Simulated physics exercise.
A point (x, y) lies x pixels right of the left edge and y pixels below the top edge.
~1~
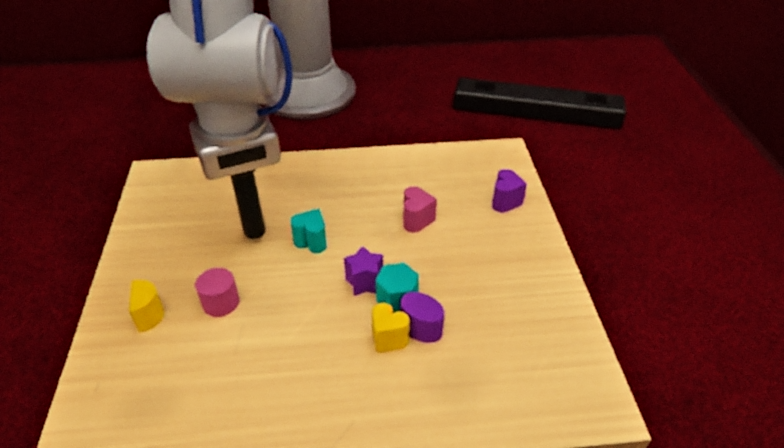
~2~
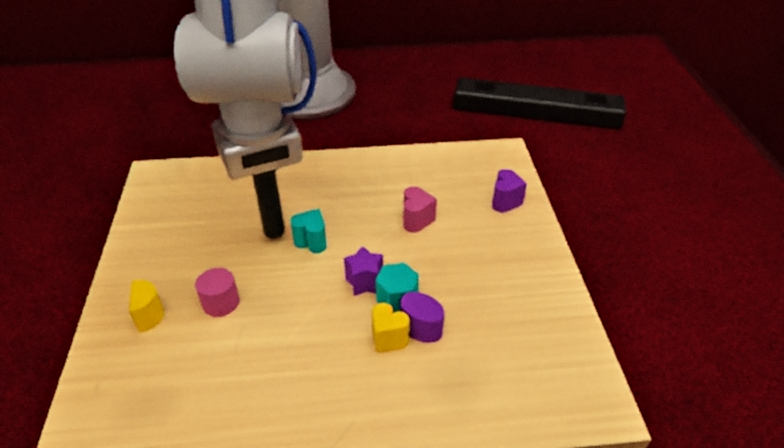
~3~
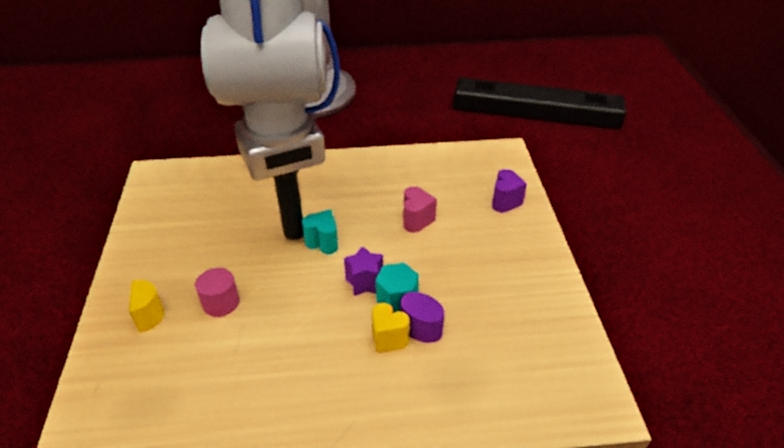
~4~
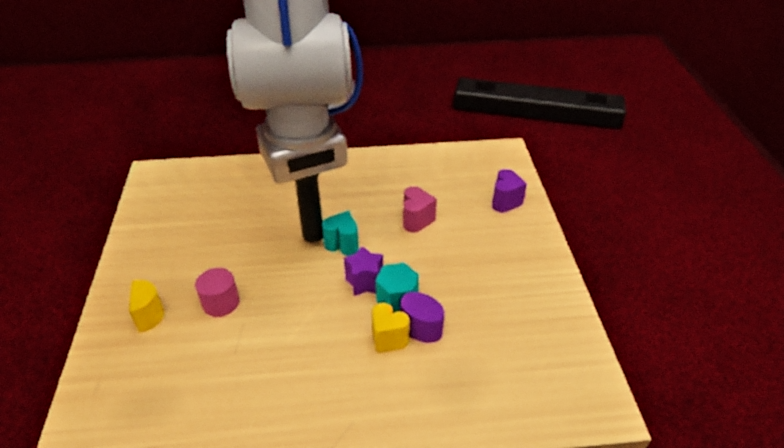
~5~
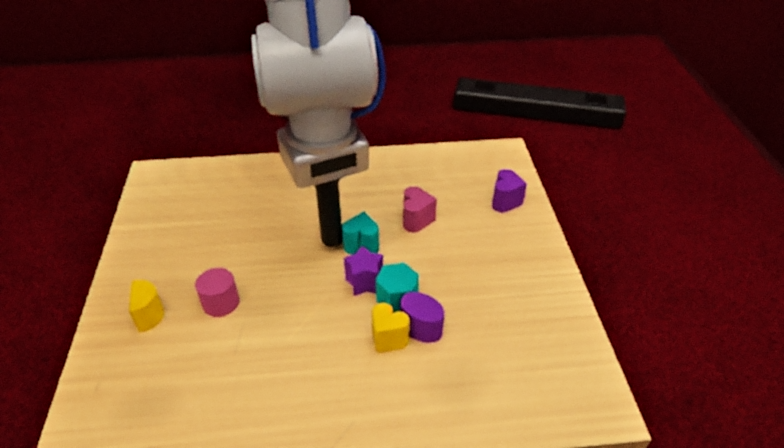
A robot arm moves right and pushes the turquoise heart-shaped block rightward across the wooden board.
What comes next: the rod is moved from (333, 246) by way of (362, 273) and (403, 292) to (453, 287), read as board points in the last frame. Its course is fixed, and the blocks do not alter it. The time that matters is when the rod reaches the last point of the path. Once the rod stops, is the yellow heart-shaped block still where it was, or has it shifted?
Same place.
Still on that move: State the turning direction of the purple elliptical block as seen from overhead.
Looking down, my answer is that the purple elliptical block rotates clockwise.
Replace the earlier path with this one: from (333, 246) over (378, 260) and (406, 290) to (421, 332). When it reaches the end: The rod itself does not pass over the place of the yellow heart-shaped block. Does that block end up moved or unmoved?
It is no longer where it was.
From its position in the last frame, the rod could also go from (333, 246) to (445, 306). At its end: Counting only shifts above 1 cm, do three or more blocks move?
I believe so.
The first path, step by step. One third of the way, rod (362, 268); turquoise heart-shaped block (373, 228), turned 55° anticlockwise; purple star block (372, 269), turned 15° clockwise; turquoise hexagonal block (404, 282); purple elliptical block (427, 311).
Two thirds of the way, rod (403, 286); turquoise heart-shaped block (373, 228), turned 55° anticlockwise; purple star block (413, 289), turned 25° clockwise; turquoise hexagonal block (445, 307); purple elliptical block (455, 343), turned 30° clockwise.
At the end, rod (453, 281); turquoise heart-shaped block (373, 228), turned 55° anticlockwise; purple star block (436, 286), turned 60° clockwise; yellow heart-shaped block unmoved; turquoise hexagonal block (457, 314), turned 25° clockwise; purple elliptical block (459, 351), turned 35° clockwise.
